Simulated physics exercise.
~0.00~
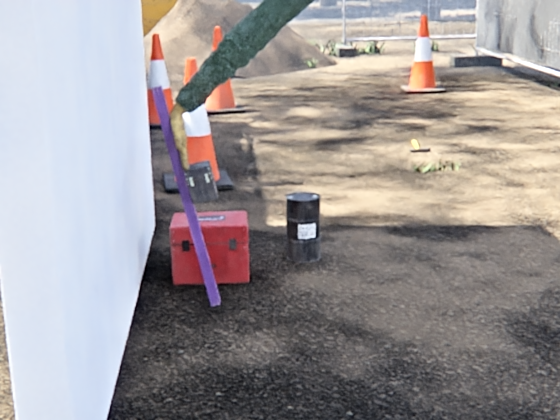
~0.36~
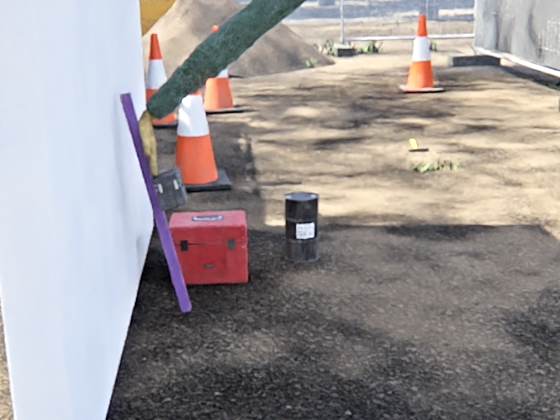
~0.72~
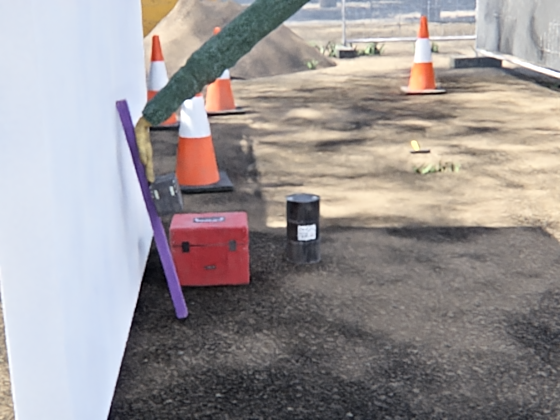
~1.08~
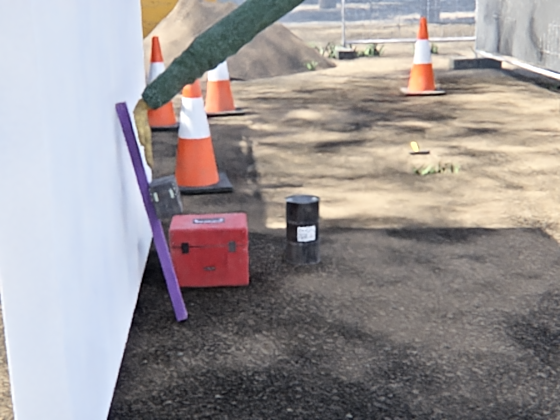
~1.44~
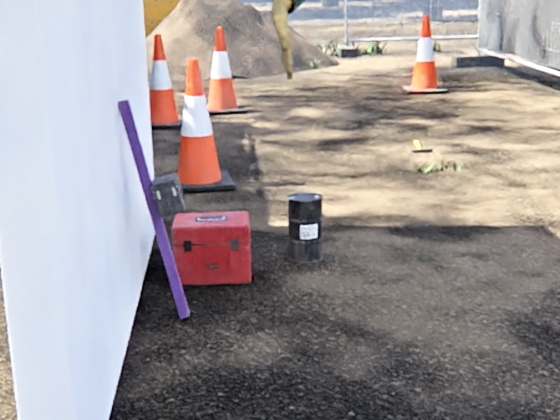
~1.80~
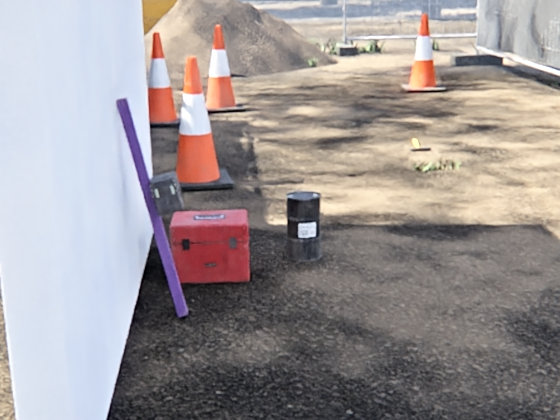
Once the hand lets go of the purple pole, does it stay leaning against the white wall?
Yes, the purple pole stays up. It is still leaning against the white wall after the hand has drawn away.
